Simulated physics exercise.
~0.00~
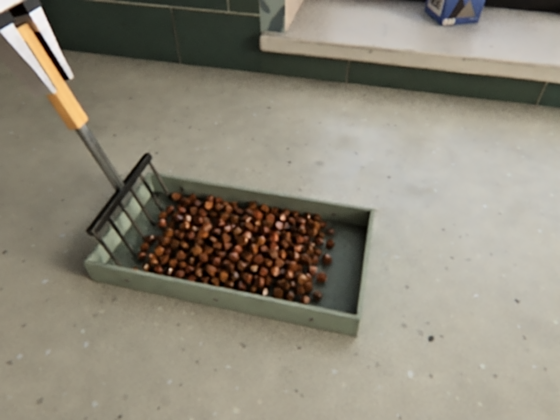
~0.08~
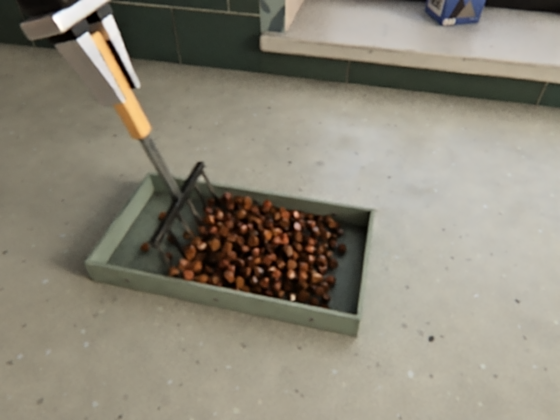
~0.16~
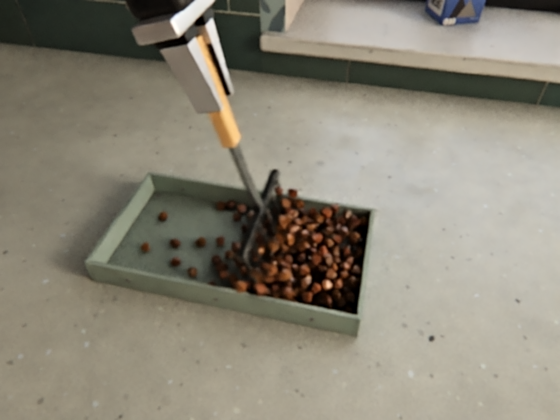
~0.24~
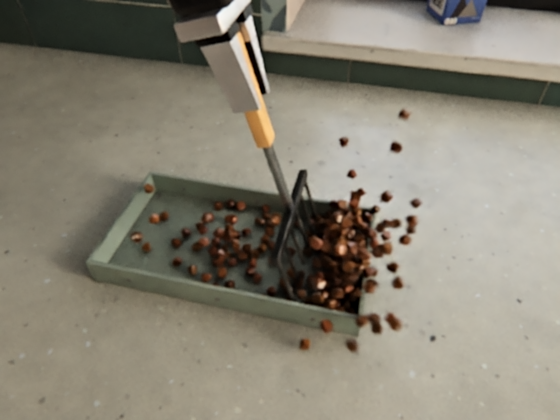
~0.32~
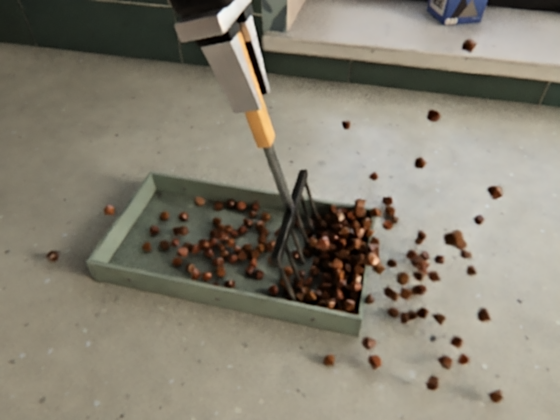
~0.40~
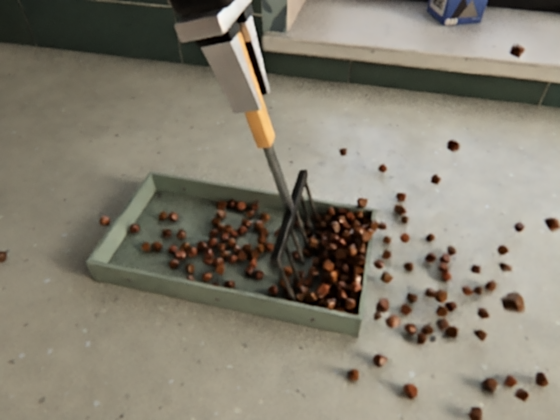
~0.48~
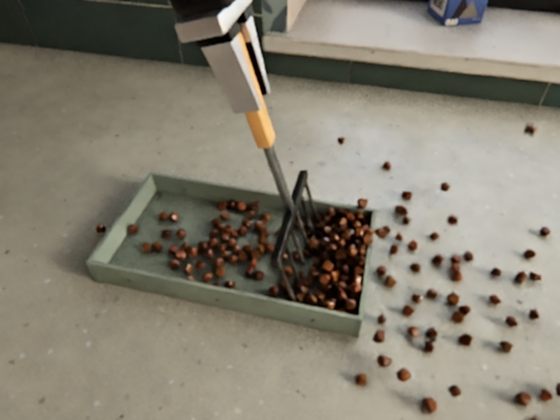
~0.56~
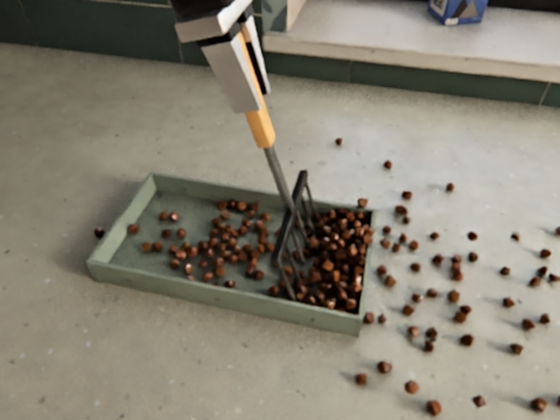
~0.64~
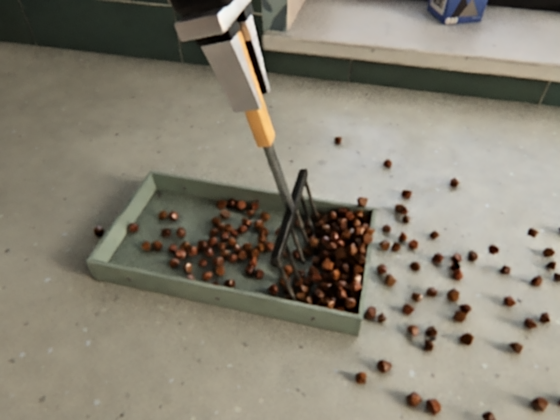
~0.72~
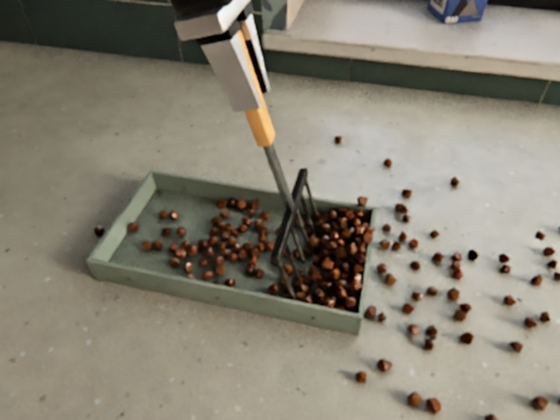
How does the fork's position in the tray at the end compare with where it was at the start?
At the start the fork was at the left end of the green tray. By the end it was well over to the right, standing against the pellets heaped at the tray's right end.
